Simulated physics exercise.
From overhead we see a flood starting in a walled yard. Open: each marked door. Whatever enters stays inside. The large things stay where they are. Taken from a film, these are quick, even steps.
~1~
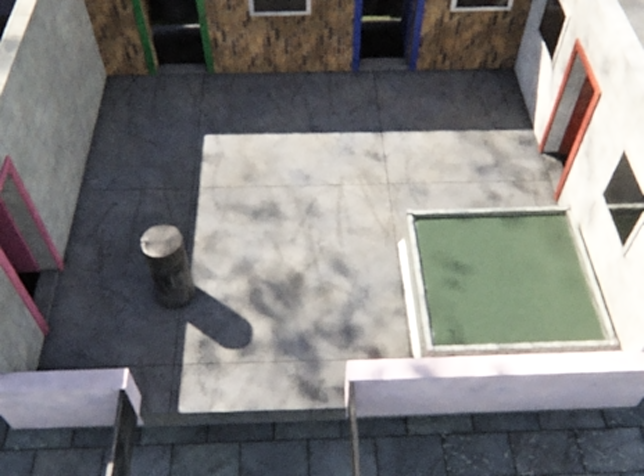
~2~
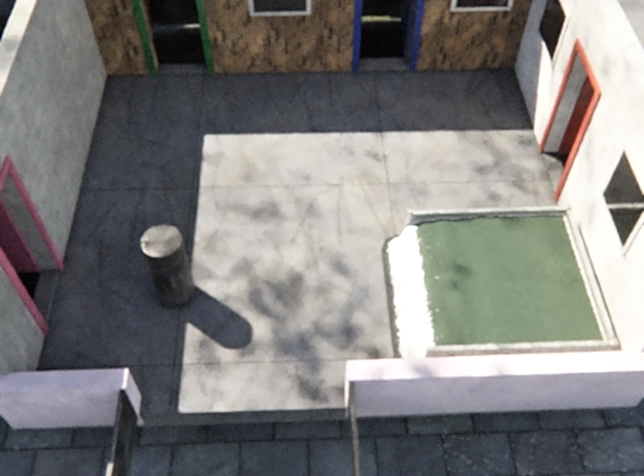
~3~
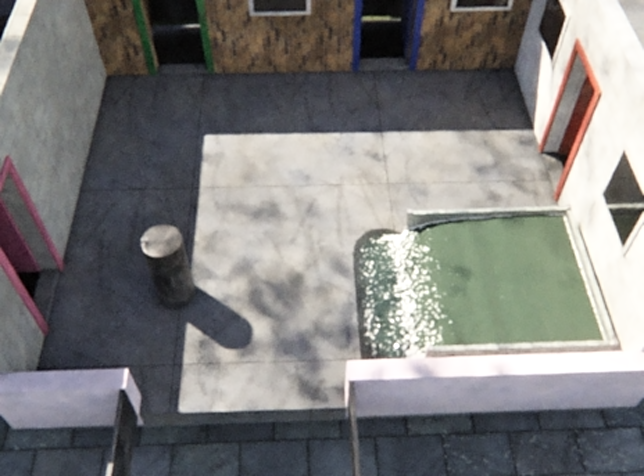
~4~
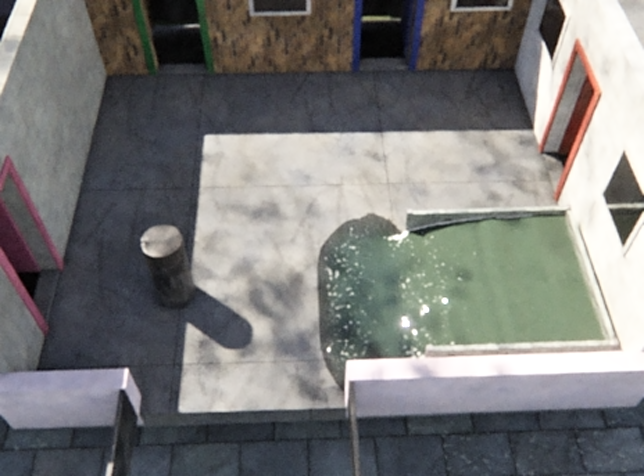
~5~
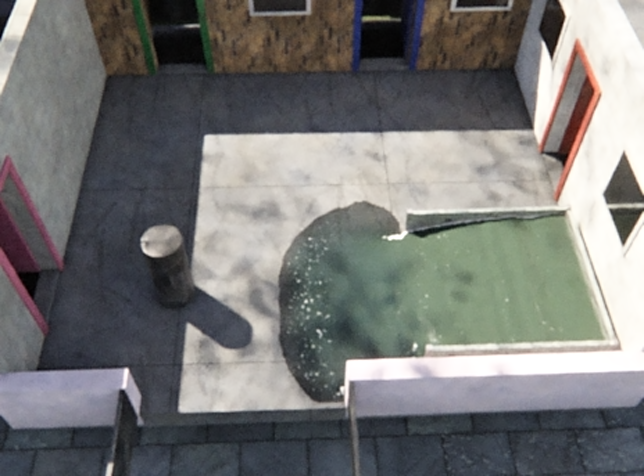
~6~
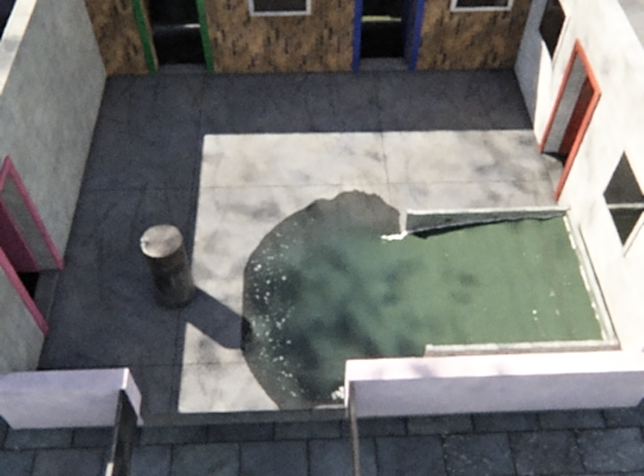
In a walled yard seen from overhead, green water sits still in a square open tank at the right, with a short pillar standing to the left. The tank's left side opens in a burst of white foam, and water pours out leftward, spreading in a widening rounded sheet across the pale paving.
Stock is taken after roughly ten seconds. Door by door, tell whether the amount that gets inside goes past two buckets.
I expect the pink door to let through too much; I expect the green door to let through too much; I expect the blue door to let through an acceptable amount; I expect the red door to let through an acceptable amount.
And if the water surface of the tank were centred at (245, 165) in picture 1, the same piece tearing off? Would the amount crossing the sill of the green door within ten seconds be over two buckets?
Green: Overshoots.
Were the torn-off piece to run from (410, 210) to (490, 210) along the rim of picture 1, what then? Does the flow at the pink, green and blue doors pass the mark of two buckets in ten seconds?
Taking them in turn, the pink door undershoots, the green door overshoots, and the blue door overshoots.
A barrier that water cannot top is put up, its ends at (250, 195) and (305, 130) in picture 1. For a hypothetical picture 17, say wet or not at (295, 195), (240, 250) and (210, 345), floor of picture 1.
In order: Soaked, soaked, soaked.
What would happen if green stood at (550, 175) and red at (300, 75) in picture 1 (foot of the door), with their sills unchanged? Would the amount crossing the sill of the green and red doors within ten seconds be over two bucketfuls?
I'd say green door falls short, while red door overflows.
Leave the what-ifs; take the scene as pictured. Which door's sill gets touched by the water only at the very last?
Answer - the red-painted one.
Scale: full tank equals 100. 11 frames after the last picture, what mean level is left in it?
That would be roughly 38 per cent.
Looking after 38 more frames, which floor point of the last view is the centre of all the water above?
It is around (239, 215).
A moment on, water covers 30 % of the floor; the pink door not reached, the green door not reached, the blue door not reached, the red door not reached.
Next, water covers 45 % of the floor; the pink door under two buckets in, the green door not reached, the blue door not reached, the red door not reached.
Then, water covers 55 % of the floor; the pink door under two buckets in, the green door not reached, the blue door not reached, the red door not reached.
Later, water covers 65 % of the floor; the pink door over two buckets in, the green door over two buckets in, the blue door not reached, the red door not reached.
In the end, water covers 95 % of the floor; the pink door over two buckets in, the green door far over two buckets in, the blue door wet at the sill, nothing in, the red door under two buckets in.
